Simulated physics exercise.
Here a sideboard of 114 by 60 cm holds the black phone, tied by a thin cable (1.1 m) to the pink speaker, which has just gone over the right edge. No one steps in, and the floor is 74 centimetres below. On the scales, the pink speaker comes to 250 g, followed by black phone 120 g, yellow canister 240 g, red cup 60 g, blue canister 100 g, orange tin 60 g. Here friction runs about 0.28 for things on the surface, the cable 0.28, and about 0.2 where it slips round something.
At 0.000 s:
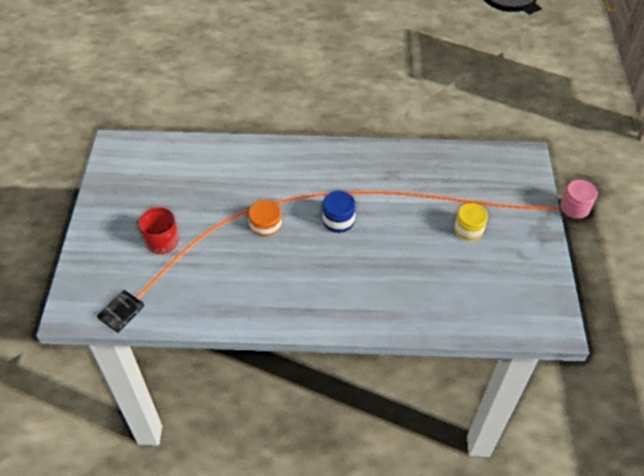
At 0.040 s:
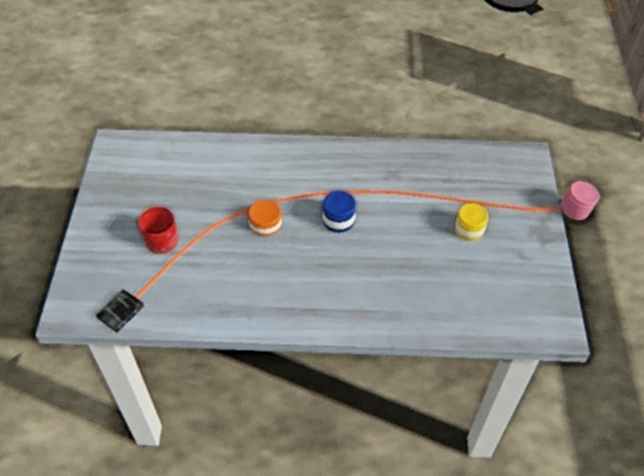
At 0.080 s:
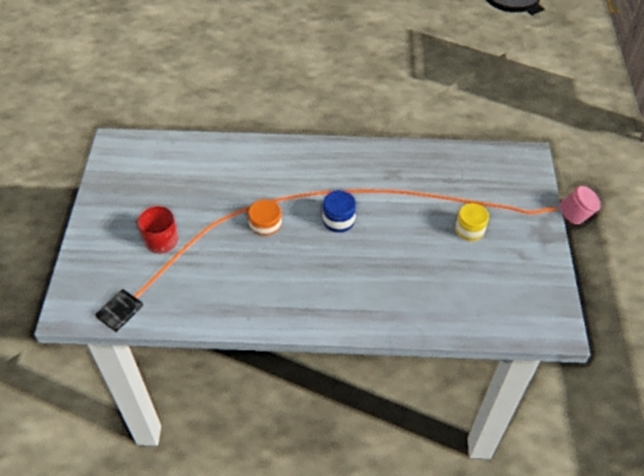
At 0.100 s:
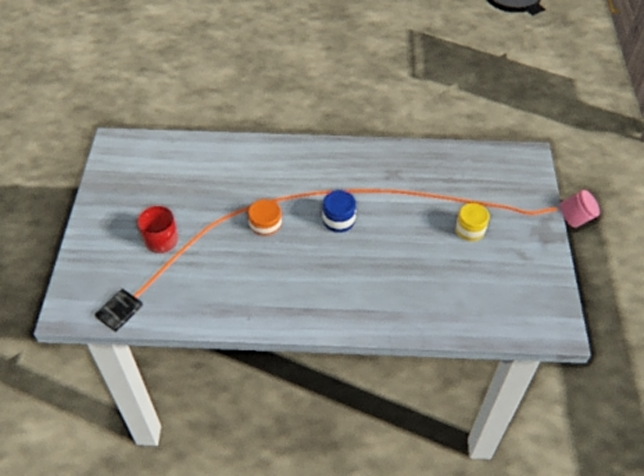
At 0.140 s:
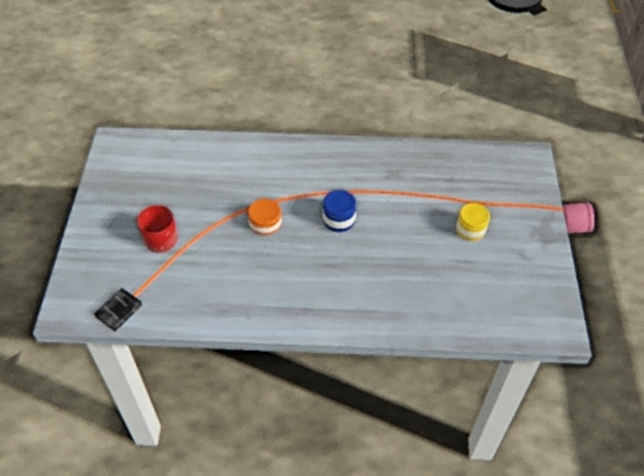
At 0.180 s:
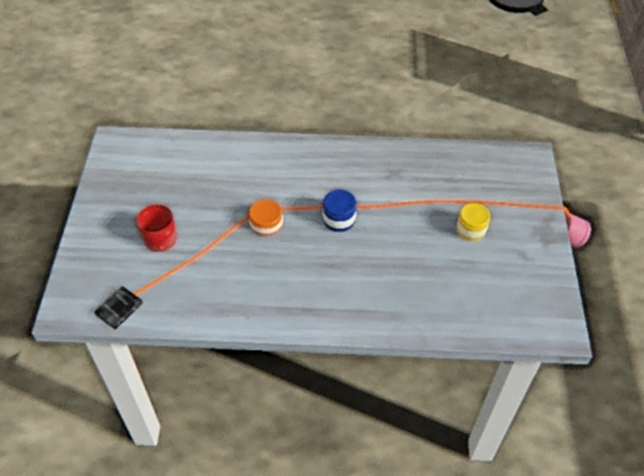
Pink speaker tipping over the right edge of a grey table and dropping partly from view, its thin orange cable shifting behind.
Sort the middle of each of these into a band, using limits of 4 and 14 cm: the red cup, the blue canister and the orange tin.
Sorted: The red cup below 4 cm; the blue canister between 4 and 14 cm; the orange tin above 14 cm.
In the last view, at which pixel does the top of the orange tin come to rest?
Resting point is at approximately (336, 300).
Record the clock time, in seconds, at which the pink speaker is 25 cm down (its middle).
It gets there at roughly 0.36 s.
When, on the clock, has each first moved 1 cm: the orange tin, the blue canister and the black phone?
Clock readings - orange tin 0.20 s, blue canister 0.28 s, black phone 0.20 s.
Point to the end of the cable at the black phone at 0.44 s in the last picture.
You'll find it near pixel (237, 247).
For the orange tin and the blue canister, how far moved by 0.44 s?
Approx. shifts - orange tin: 25 cm; blue canister: 4 cm.
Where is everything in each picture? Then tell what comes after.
Red cup (157, 221); blue canister (339, 203); orange tin (265, 212); cable runs through (517, 207) (422, 196) (172, 263), in the first frame.
Pink speaker (583, 192); cable runs through (517, 208) (171, 262), in the second frame.
Pink speaker (580, 205); cable runs through (517, 210) (171, 262), in the third frame.
Pink speaker (580, 209); cable runs through (517, 210) (170, 262), in the fourth frame.
Pink speaker (578, 218); cable runs through (521, 206) (170, 261), in the fifth frame.
Red cup (155, 218); blue canister (340, 201); orange tin (265, 211); cable runs through (536, 206) (438, 201) (180, 267), in the sixth frame.
At 0.4 s, the cable's tail end at (237, 247); orange tin 23 cm off its start, blue canister 5 cm off its start, black phone 25 cm off its start.
At 0.7 s, the cable's tail end at (387, 206); orange tin 28 cm off its start, blue canister 7 cm off its start, black phone 61 cm off its start.
At 0.9 s, the cable's tail end at (546, 175); orange tin 28 cm off its start at (336, 300), blue canister 7 cm off its start at (353, 222), black phone 100 cm off its start at (528, 168).
At 1.2 s, the cable has left the top; orange tin 28 cm off its start, blue canister 7 cm off its start, black phone over the edge.
At 2.4 s, the cable has left the top; orange tin 28 cm off its start at (336, 300), blue canister 7 cm off its start at (353, 222), red cup 0 cm off its start at (155, 218), black phone over the edge.
